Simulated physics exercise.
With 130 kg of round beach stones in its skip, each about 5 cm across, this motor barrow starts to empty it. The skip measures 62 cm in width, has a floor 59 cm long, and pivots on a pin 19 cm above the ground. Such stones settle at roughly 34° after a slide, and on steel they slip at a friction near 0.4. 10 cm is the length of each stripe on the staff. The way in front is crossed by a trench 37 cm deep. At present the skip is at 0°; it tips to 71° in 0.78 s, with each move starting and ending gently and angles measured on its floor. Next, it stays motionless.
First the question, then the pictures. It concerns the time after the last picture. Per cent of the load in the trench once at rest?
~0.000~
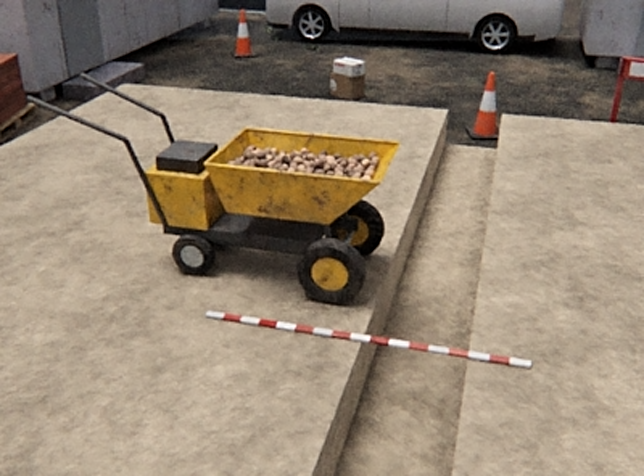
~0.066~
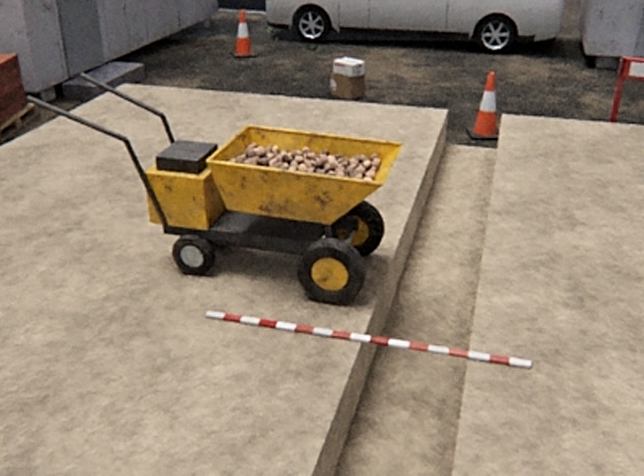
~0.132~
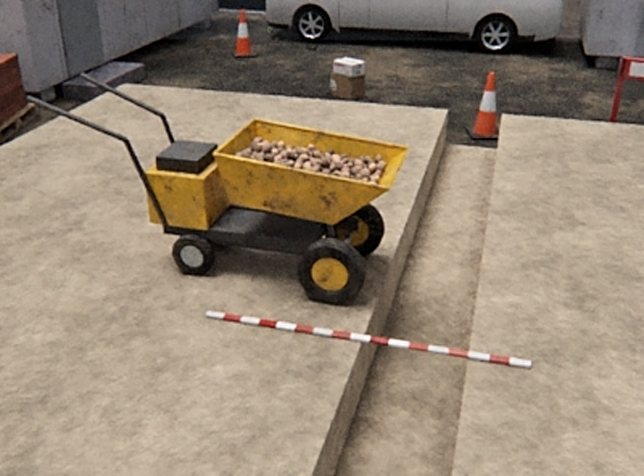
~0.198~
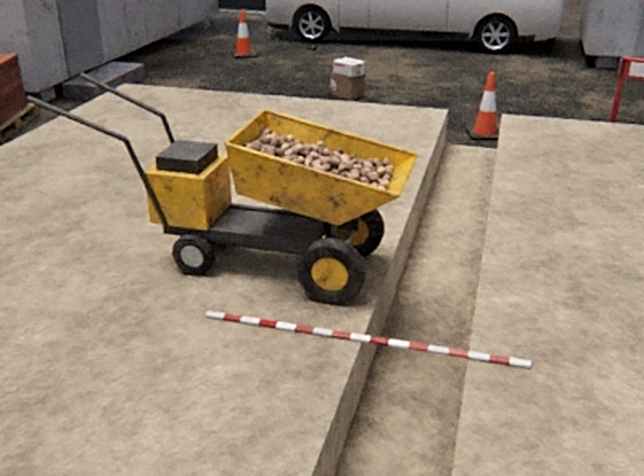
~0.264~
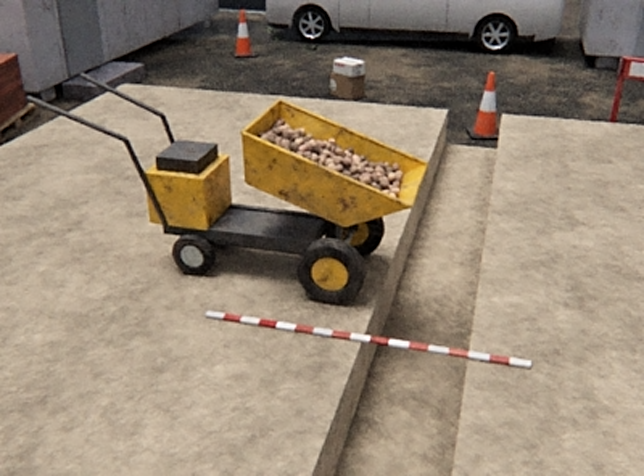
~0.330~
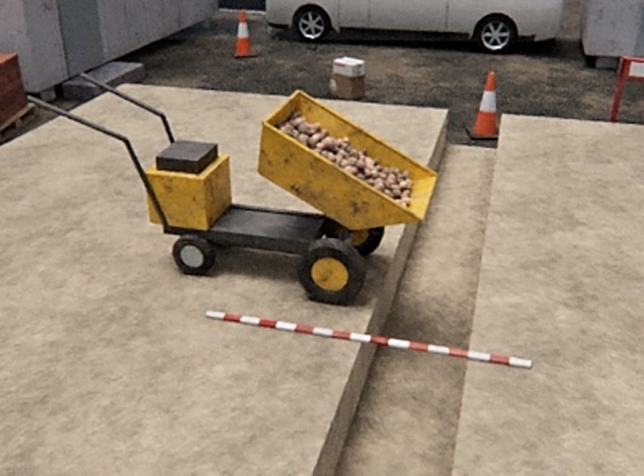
About 35 %.
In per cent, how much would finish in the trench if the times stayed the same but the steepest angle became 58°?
I'd expect around 45 in a hundred.
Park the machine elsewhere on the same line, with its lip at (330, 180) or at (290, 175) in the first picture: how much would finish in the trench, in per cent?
That gives roughly 95 per cent and roughly 100 per cent.
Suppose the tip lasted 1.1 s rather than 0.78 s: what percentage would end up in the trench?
It'd be some 40 per cent.
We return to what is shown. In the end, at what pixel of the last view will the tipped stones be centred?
Middle at around (509, 297), I'd say.
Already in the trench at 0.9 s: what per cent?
I'd put it near 15 per cent.
After 0.6 s the floor is at 59°; 100 % in the skip; the foremost stones are at (440, 250).
After 0.9 s the floor is at 71°; 61 % in the skip, 13 % in the trench, 25 % past the trench; the foremost stones are at (524, 307).
After 1.2 s the floor is at 71°; 9 % in the skip, 27 % in the trench, 64 % past the trench; the foremost stones are past the picture's edge.
After 3.2 s the floor is at 71°; 0 % in the skip, 35 % in the trench, 65 % past the trench; the foremost stones are past the picture's edge.
